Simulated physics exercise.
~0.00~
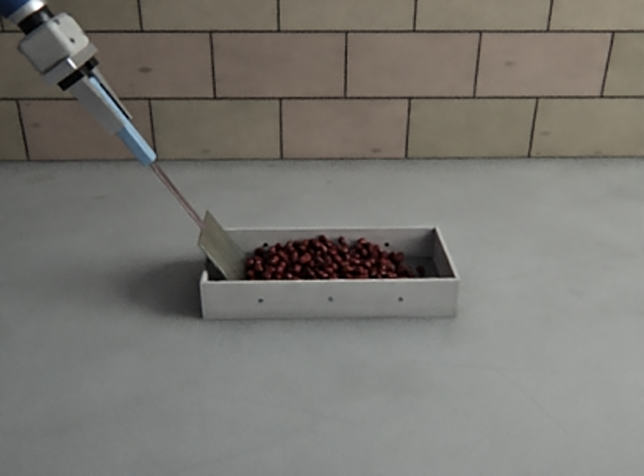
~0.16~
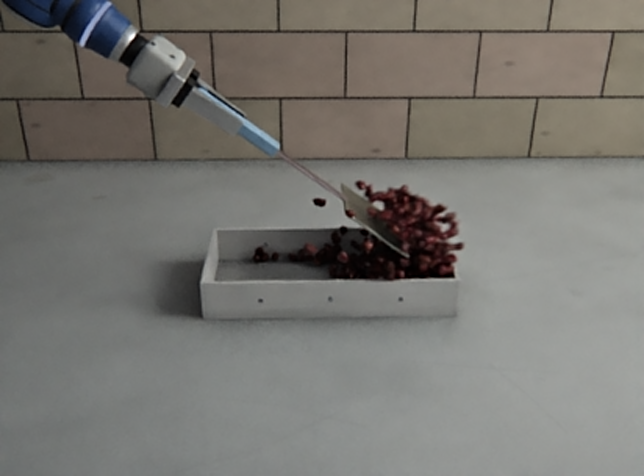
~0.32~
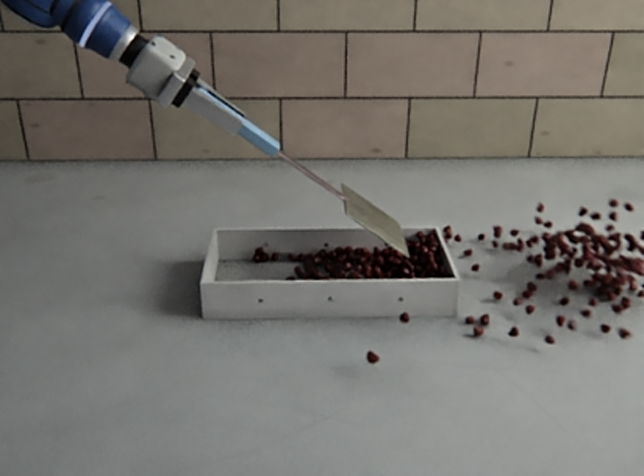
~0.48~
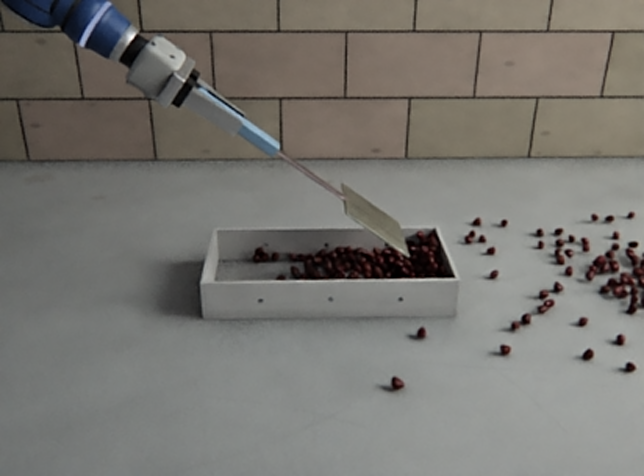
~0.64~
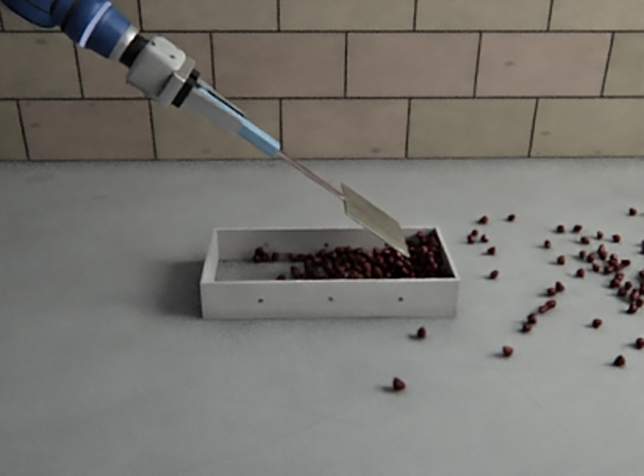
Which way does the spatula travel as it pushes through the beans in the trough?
It travels to the right, from the left end of the trough towards the right end.
